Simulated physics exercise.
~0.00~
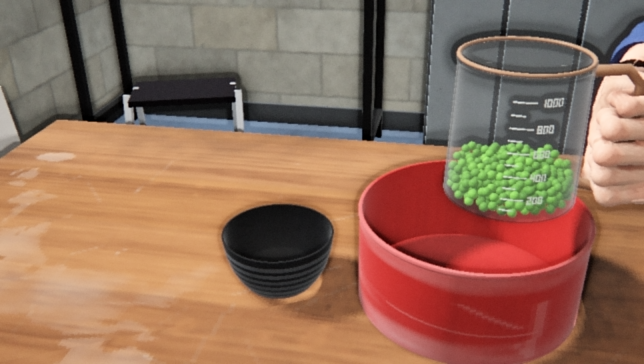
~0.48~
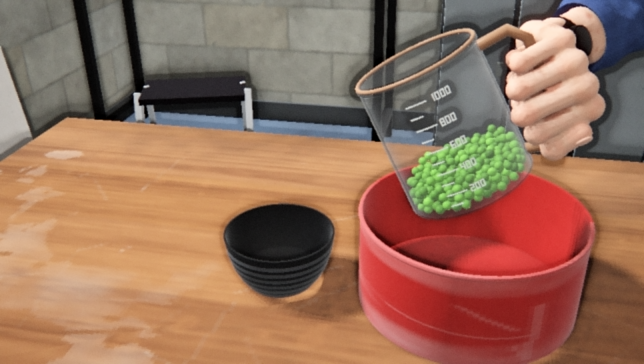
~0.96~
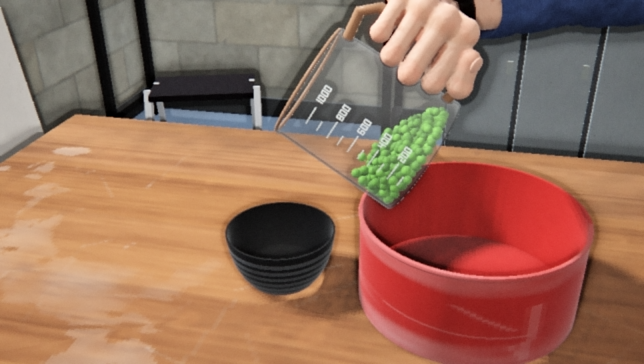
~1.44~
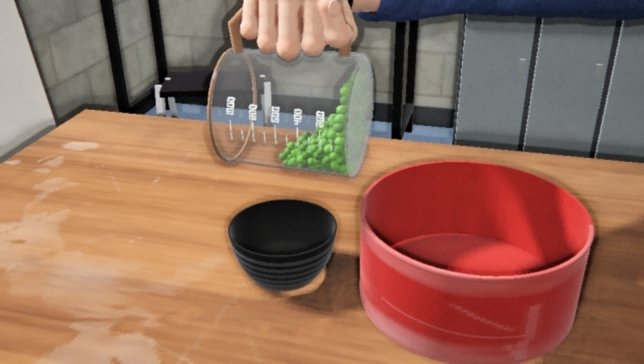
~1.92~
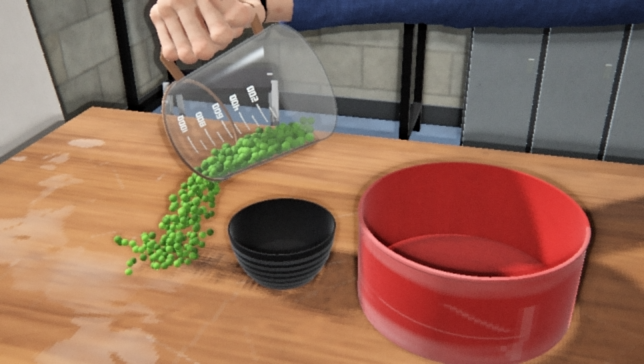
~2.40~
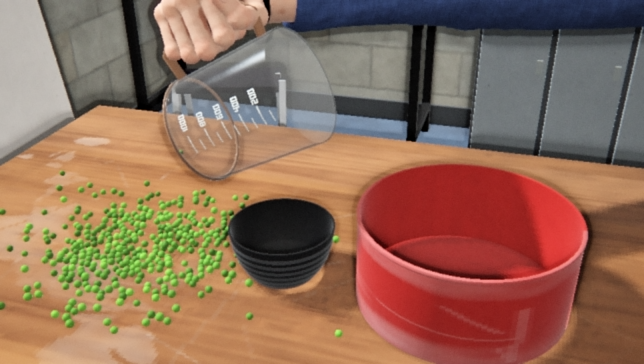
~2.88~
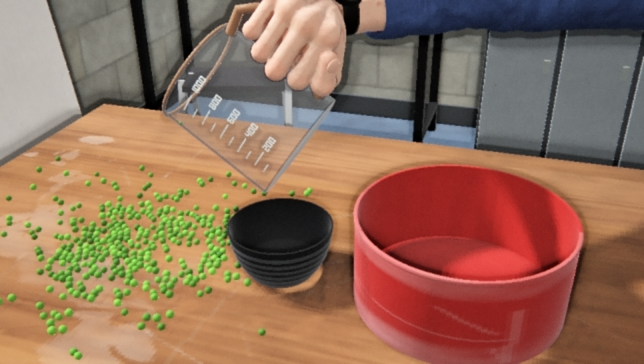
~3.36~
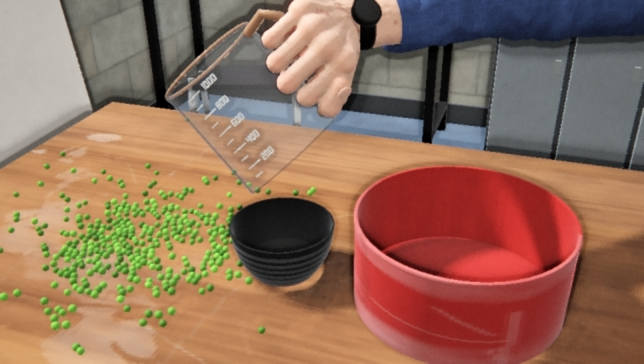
On a wooden table holding a black bowl and a red pot, a hand carries a clear jug of green peas leftward over both while tipping it, spilling the peas across the tabletop at left, then turns the emptied jug partway back, leaving both containers without peas.
